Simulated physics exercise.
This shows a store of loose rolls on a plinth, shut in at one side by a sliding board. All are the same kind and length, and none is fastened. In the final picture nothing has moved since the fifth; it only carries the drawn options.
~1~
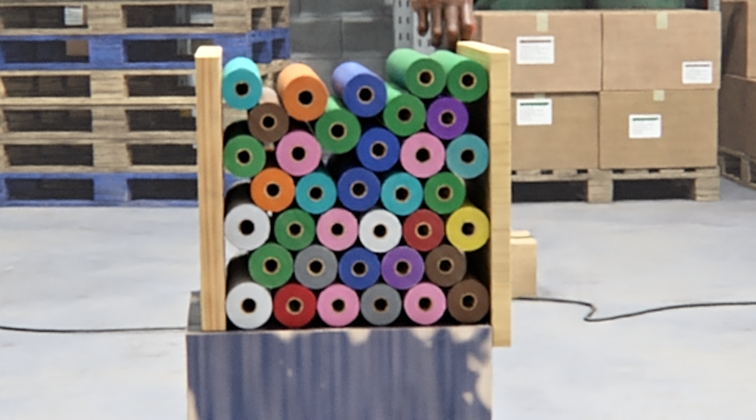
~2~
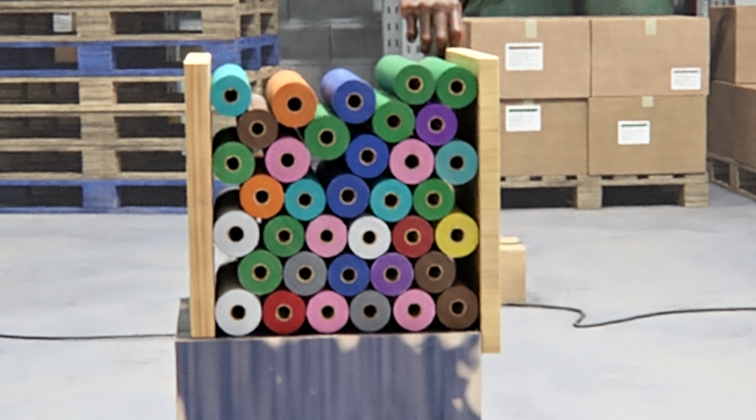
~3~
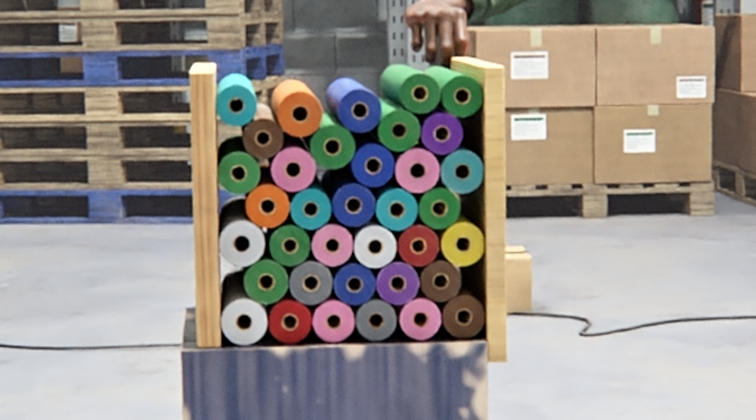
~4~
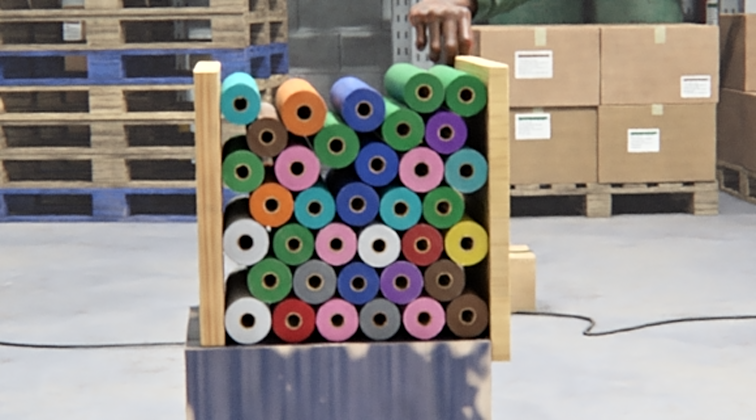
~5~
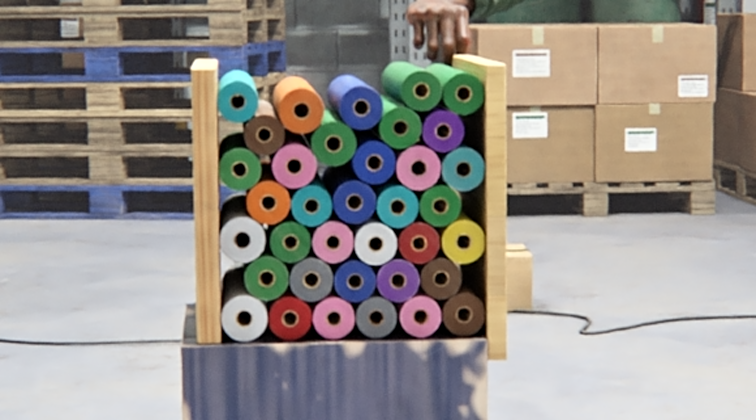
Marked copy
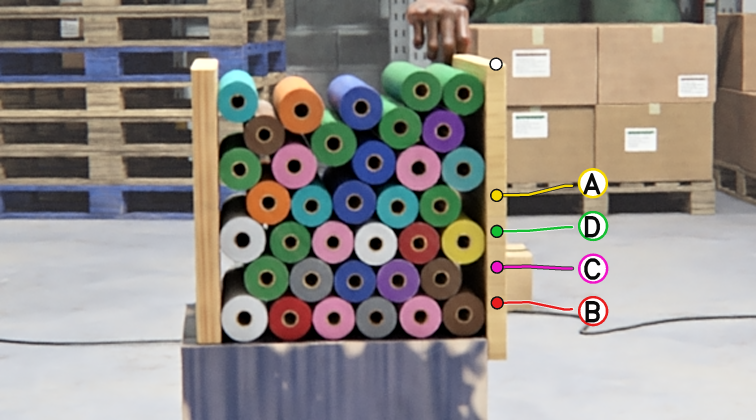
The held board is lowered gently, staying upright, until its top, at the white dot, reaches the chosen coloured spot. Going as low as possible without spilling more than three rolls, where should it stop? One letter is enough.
Down to A.
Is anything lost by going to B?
At B: Yes.
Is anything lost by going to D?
Yes, at D.
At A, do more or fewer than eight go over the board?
It loses fewer than eight.
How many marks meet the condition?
One of the four.
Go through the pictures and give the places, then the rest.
The first picture shows a white roll (248, 306); a brown roll (468, 301); a green roll (271, 266).
The second picture shows a green roll (260, 272); a green roll (284, 236).
The third picture shows a blue roll (353, 205); a blue roll (373, 165).
The fourth picture shows a brown roll (267, 137); a turquoise roll (241, 104).
The fifth picture shows side board (474, 196); a white roll (244, 318); a brown roll (464, 314).
On the marked copy, A at (496, 196); B at (497, 303); C at (497, 267); D at (497, 231); the white dot at (496, 65).
Following A. Soon after the start, top of the board (485, 126).
Later, top of the board (486, 194).
In the end, top of the board (486, 195), one out over the board.
As for the rest, B more than three out over the board; C more than three out over the board; D four out over the board.
